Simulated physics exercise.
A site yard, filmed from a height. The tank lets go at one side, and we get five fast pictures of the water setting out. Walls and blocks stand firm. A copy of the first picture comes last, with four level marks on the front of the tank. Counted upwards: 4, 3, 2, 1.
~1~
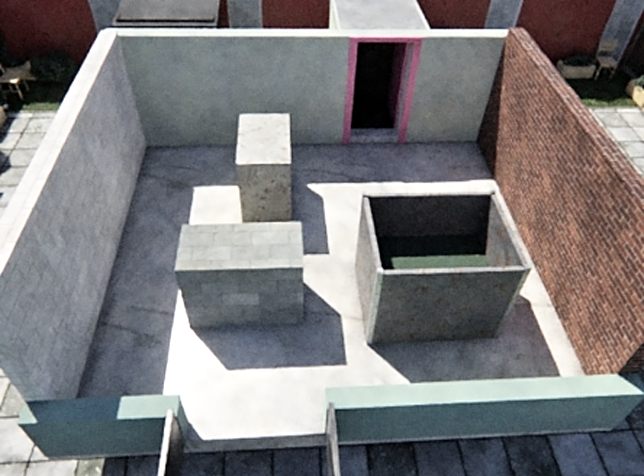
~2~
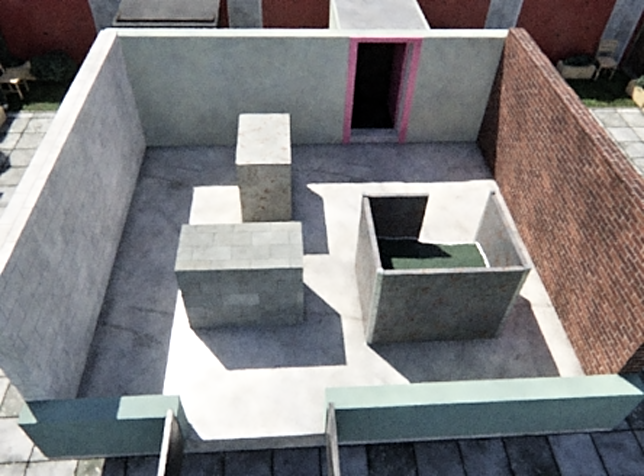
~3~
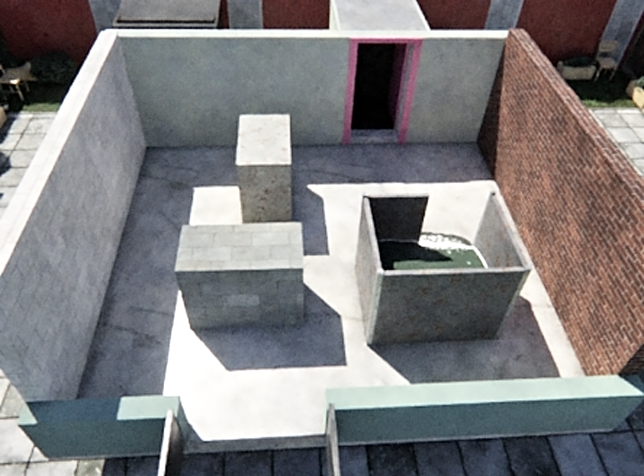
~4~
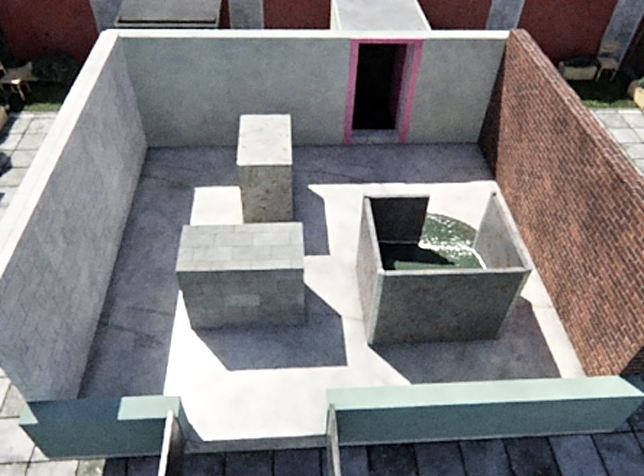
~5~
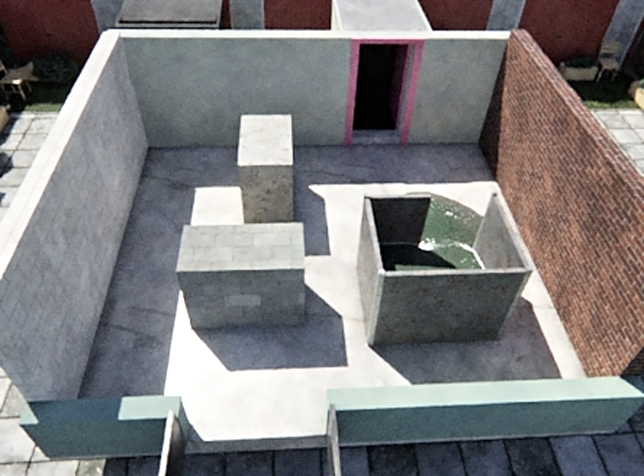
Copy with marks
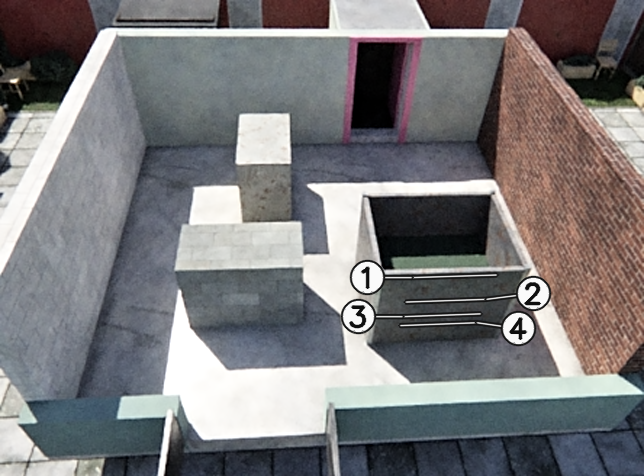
The back wall of an open concrete tank vanished, and green water slid out behind it, spreading a little way across the yard floor toward the pink doorway while the gray blocks stayed still.
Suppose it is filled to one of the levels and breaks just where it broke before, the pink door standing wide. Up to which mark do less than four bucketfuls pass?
The limit is 3.
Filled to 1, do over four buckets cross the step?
Yes, it does.
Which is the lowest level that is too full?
2 it is.
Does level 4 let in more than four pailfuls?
No.
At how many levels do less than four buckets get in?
Two of them.
On the marked copy, 1 at (454, 276); 2 at (446, 300); 3 at (441, 315); 4 at (438, 324); from the bottom up 4, 3, 2, 1.
Choosing 1, dozens of bucketfuls pour in.
Choosing 2, about 8 bucketfuls get in.
Choosing 3, a bucket or two gets in.
Choosing 4, nothing gets over.
